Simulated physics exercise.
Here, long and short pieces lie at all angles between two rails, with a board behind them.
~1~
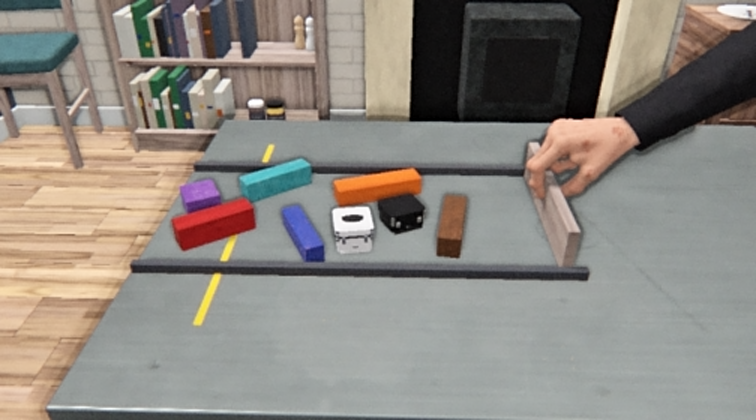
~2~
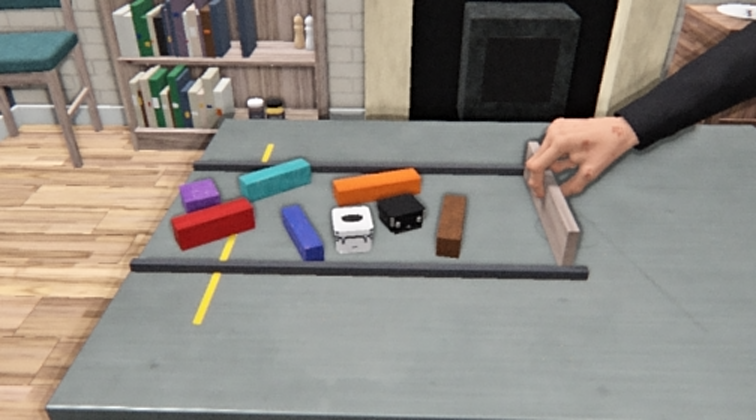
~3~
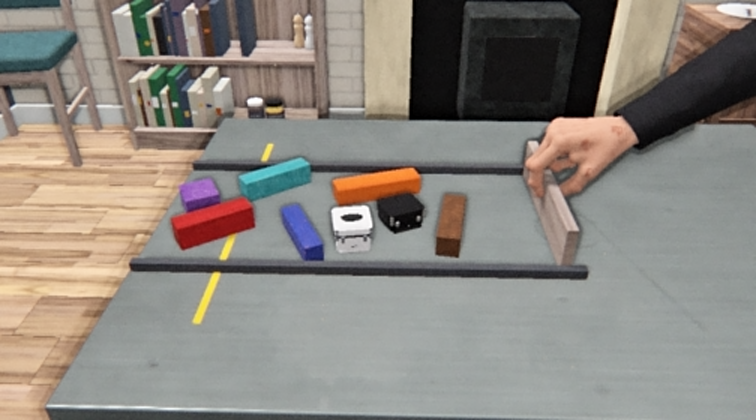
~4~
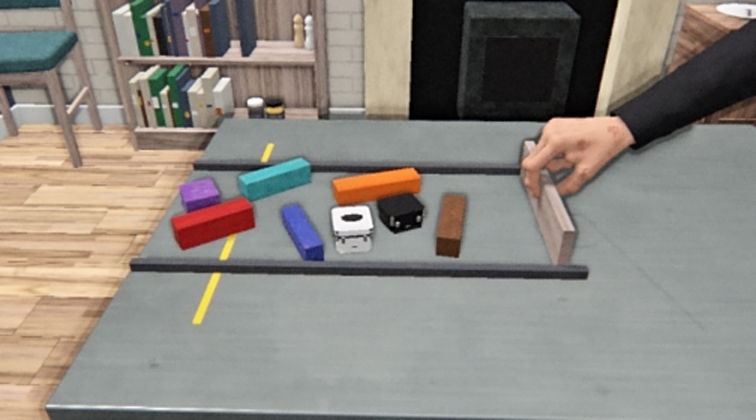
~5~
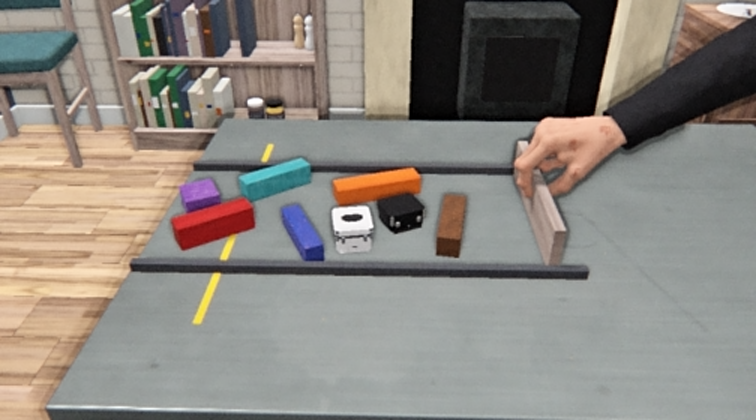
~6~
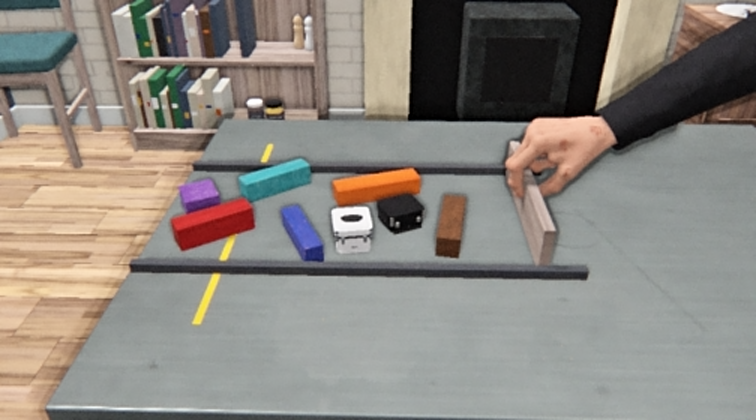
On a grey table, colored blocks and two small cases lay still between two dark rails while a hand at the right held a board upright, then slid it slightly left toward them.
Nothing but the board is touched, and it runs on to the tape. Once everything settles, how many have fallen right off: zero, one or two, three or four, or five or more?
By then, one or two have fallen off.
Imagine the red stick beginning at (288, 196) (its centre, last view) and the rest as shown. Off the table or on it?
Lab note: Started there, it ends up below.
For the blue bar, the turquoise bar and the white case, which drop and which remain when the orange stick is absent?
Taking them one by one, the blue bar holds its spot, the turquoise bar holds its spot and the white case holds its spot.
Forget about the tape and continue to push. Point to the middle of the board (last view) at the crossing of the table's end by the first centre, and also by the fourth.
The middle sits near (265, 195) at the first moment and near (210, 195) at the second.
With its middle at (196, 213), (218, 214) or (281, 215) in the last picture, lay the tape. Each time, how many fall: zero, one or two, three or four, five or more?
Falls: At least five; three or four; zero.
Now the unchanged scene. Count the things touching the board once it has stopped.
Well, it touches 3.
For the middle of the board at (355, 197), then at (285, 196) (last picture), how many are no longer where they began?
At first I count 5, and then 8.
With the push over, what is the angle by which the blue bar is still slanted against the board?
The angle is some 5°.
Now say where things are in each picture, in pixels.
In the first picture, purple block (201, 200); red stick (215, 224); turquoise bar (277, 180); board (548, 200); tape (243, 214).
In the second picture, red stick (214, 224); white case (352, 230).
In the third picture, turquoise bar (276, 180); board (547, 199).
In the fourth picture, purple block (200, 199); black case (400, 214).
In the fifth picture, red stick (214, 224); brown bar (452, 225).
In the sixth picture, purple block (200, 200); red stick (214, 224); turquoise bar (276, 180); board (528, 199); tape (242, 214).
A little later, none off yet; purple block at rest near (200, 200); red stick at rest near (214, 224); turquoise bar at rest near (276, 180).
Next, none off yet; purple block shifted a little near (183, 201); red stick shifted about its own width near (159, 229); turquoise bar shifted a little near (257, 176).
When it is over, the number that fall off is one or two; down, red stick and purple block.
